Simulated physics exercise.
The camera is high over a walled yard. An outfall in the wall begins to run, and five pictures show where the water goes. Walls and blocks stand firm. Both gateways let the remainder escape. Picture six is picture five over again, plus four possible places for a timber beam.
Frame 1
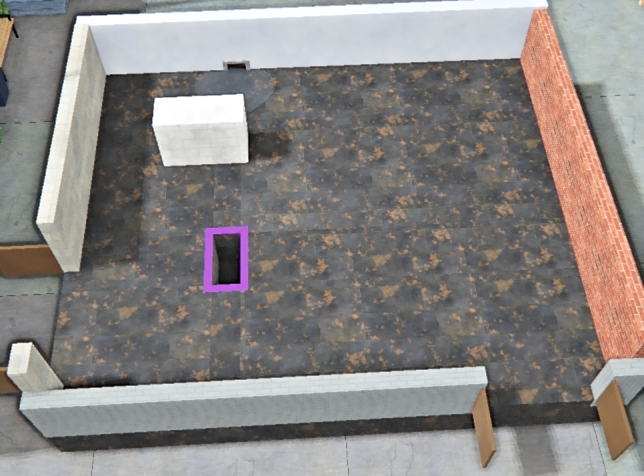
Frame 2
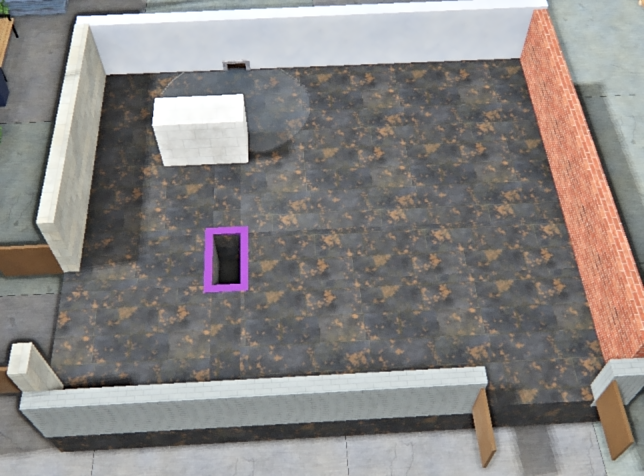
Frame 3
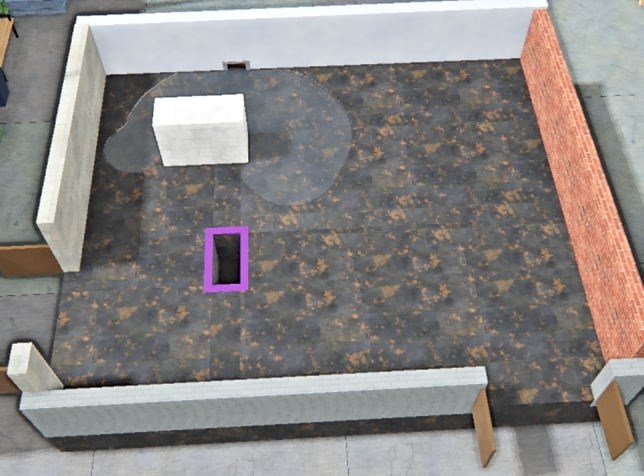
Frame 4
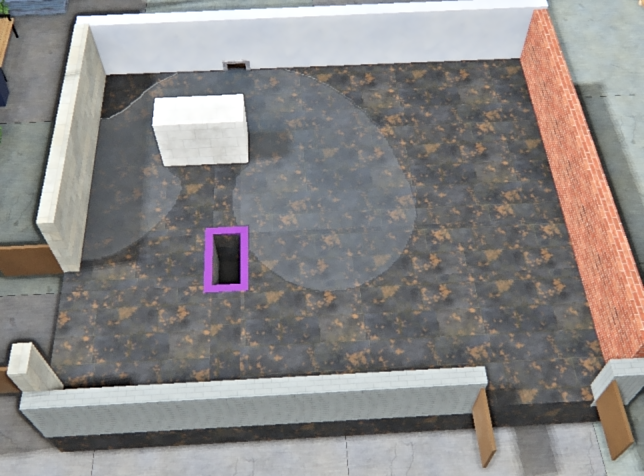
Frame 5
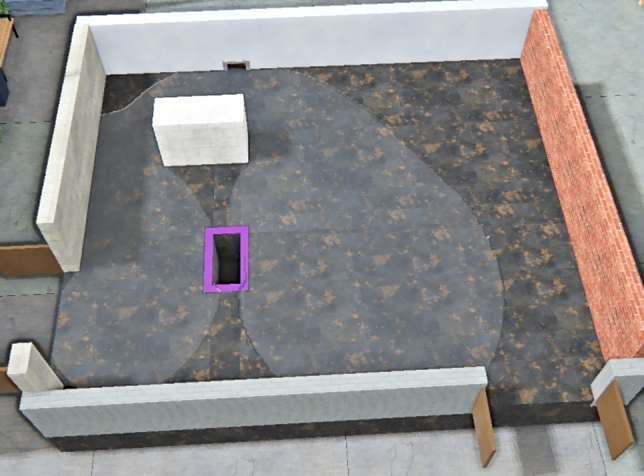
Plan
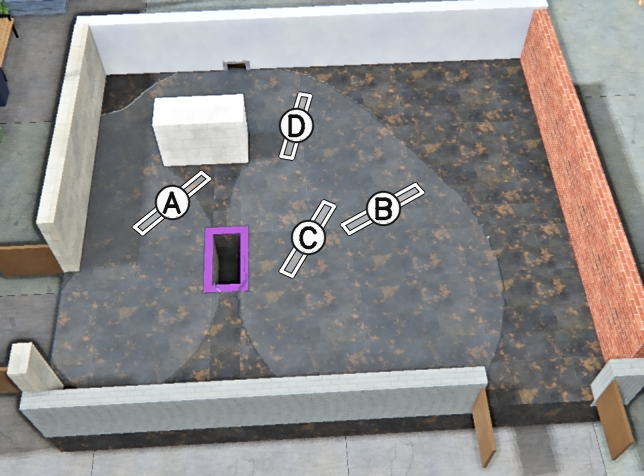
A walled yard with a dark, rust-flecked floor is seen from high above by a still camera. A white block stands at the upper left near a small outlet in the pale back wall, a purple-framed drain lies below it, a red brick wall runs along the right, and gaps open at left and lower right. Translucent water spreads from the outlet around the block, widens down both sides, and reaches the drain and front wall.
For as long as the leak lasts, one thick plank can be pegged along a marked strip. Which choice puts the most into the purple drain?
I would pick place D.
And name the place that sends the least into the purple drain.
The answer is A.
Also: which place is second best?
Here it is place C.
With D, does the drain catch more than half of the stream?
No, it does not.
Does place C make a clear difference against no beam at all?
Yes, by a good deal.
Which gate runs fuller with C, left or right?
The right gate.
In white, A from (138, 230) to (205, 175); B from (345, 229) to (418, 188); C from (286, 273) to (329, 204); D from (286, 157) to (305, 94).
With A, about 2 % of the stream goes into the purple drain, about 96 % out by the gates.
With B, about 6 % of the stream goes into the purple drain, about 93 % out by the gates.
With C, about 12 % of the stream goes into the purple drain, about 86 % out by the gates.
With D, about 21 % of the stream goes into the purple drain, about 77 % out by the gates.
